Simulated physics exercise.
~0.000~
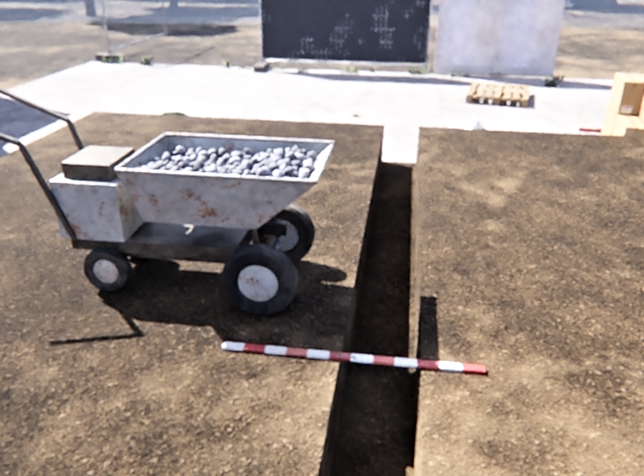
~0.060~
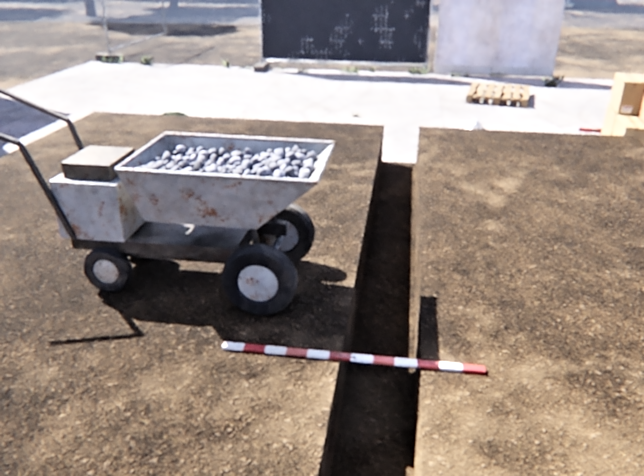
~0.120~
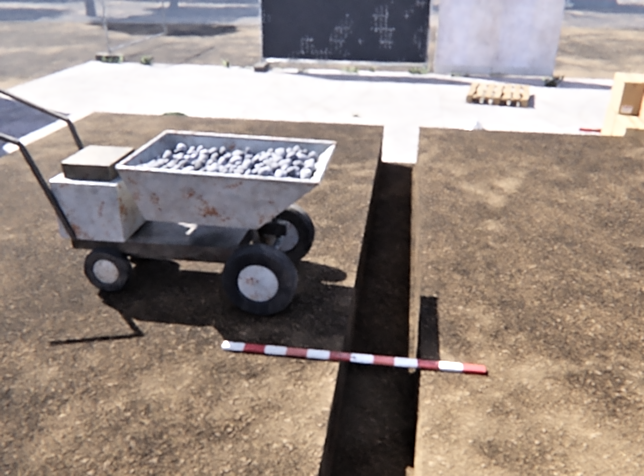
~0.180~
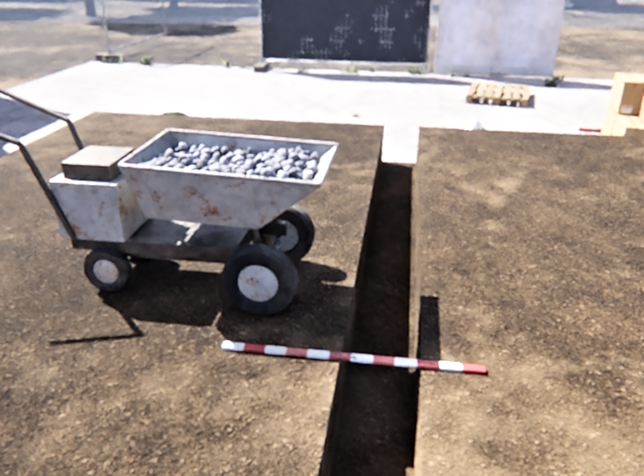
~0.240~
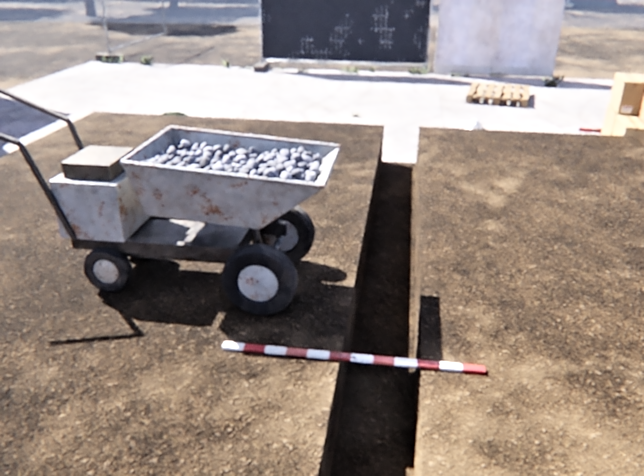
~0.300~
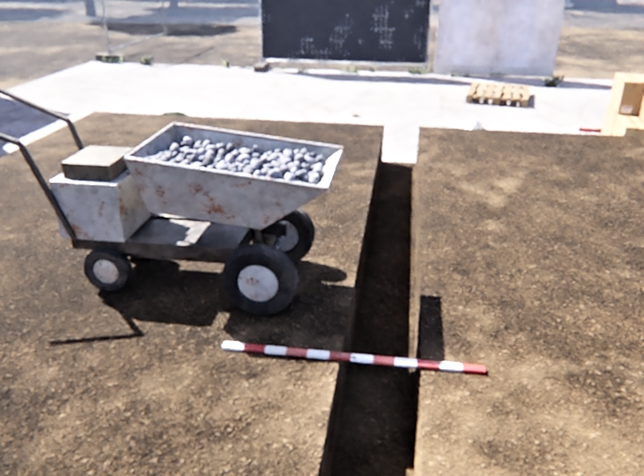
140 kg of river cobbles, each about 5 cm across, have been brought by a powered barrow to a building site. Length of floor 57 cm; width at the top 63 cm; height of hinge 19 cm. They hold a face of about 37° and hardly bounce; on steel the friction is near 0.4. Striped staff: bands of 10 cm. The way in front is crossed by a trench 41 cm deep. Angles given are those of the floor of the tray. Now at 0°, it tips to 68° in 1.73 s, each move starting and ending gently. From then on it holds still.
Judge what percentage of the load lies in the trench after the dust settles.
About 64 %.
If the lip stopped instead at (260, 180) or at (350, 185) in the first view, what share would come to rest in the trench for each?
About 100 per cent first, then about 25 per cent.
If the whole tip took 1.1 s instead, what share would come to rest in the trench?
60 per cent.
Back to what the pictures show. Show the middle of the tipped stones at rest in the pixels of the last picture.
Roughly (405, 341), I'd say.
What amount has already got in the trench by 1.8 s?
Roughly 40 percent of the load.
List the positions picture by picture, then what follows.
The first picture shows lip at (317, 182), floor tilted 0°, highest stones at (283, 159).
In the second picture, the tray is at 0°, its lip at (317, 182); the top of the load is at (284, 159); the stones move at 0.1 m/s on average.
The third picture shows lip at (319, 183), floor tilted 1°, highest stones at (267, 158); the stones move at 0.1 m/s on average.
The fourth picture shows lip at (321, 185), floor tilted 2°, highest stones at (244, 158); the stones move at 0.2 m/s on average.
In the fifth picture, the tray is at 4°, its lip at (324, 186); the top of the load is at (234, 157); the stones move at 0.3 m/s on average.
The sixth picture shows lip at (328, 189), floor tilted 5°, highest stones at (198, 152); the stones move at 0.3 m/s on average.
After 1.3 s the floor is at 57°; 99 % in the tray, 1 % in the trench; the foremost stones are at (397, 262).
After 1.8 s the floor is at 68°; 34 % in the tray, 40 % in the trench, 26 % past the trench; the foremost stones are at (497, 291).
After 2.2 s the floor is at 68°; 9 % in the tray, 55 % in the trench, 37 % past the trench; the foremost stones are at (554, 292).
After 4.1 s the floor is at 68°; 0 % in the tray, 64 % in the trench, 36 % past the trench; the foremost stones are at (581, 300).
